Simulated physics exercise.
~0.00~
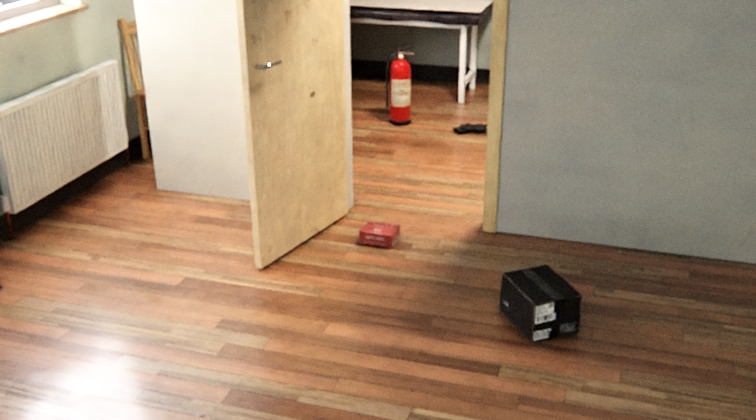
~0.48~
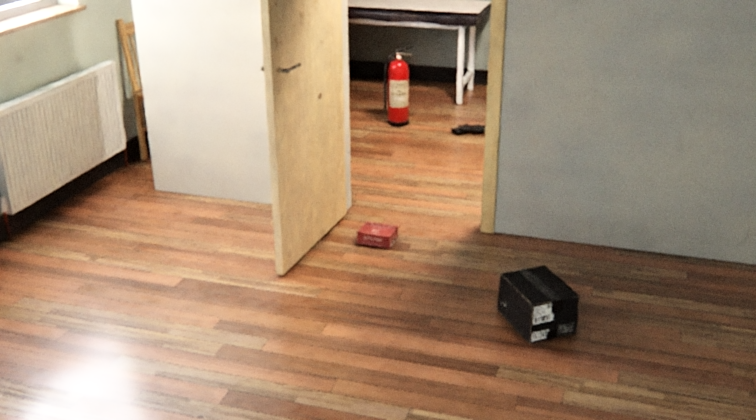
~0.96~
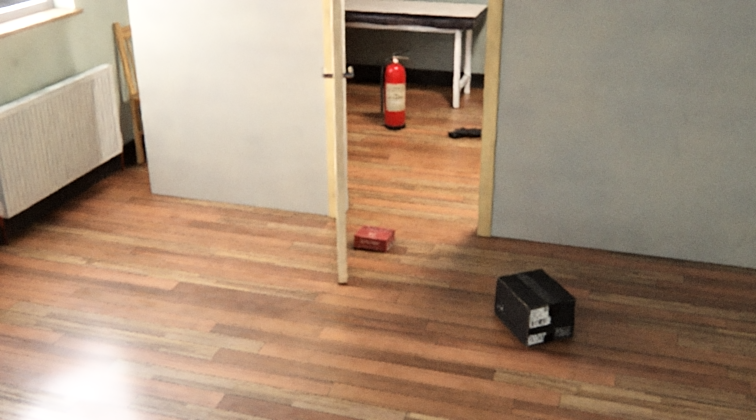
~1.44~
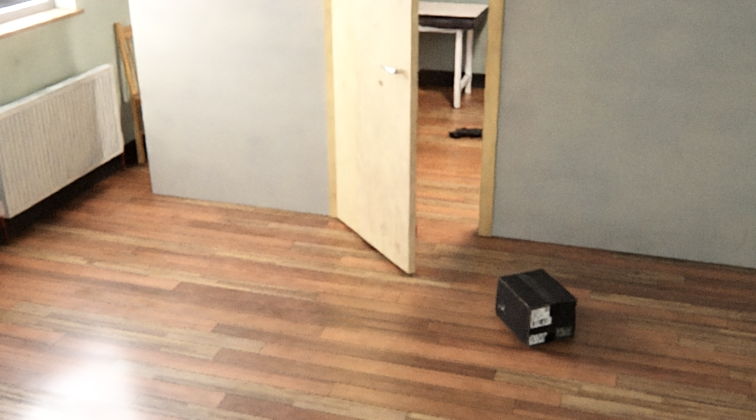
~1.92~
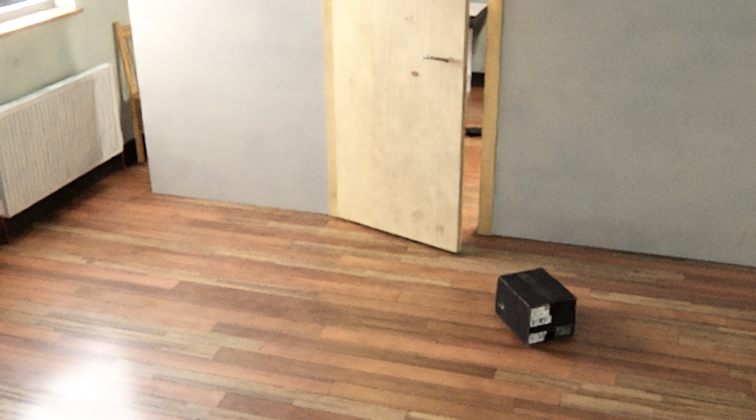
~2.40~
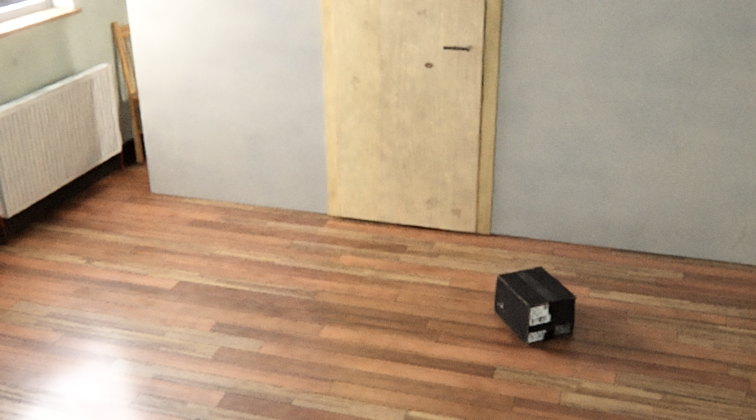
In a room with a wooden floor, an open door swung steadily toward its frame, hiding the small red box by the doorway from view, until it was fully shut, while the black parcel stayed where it was on the floor.
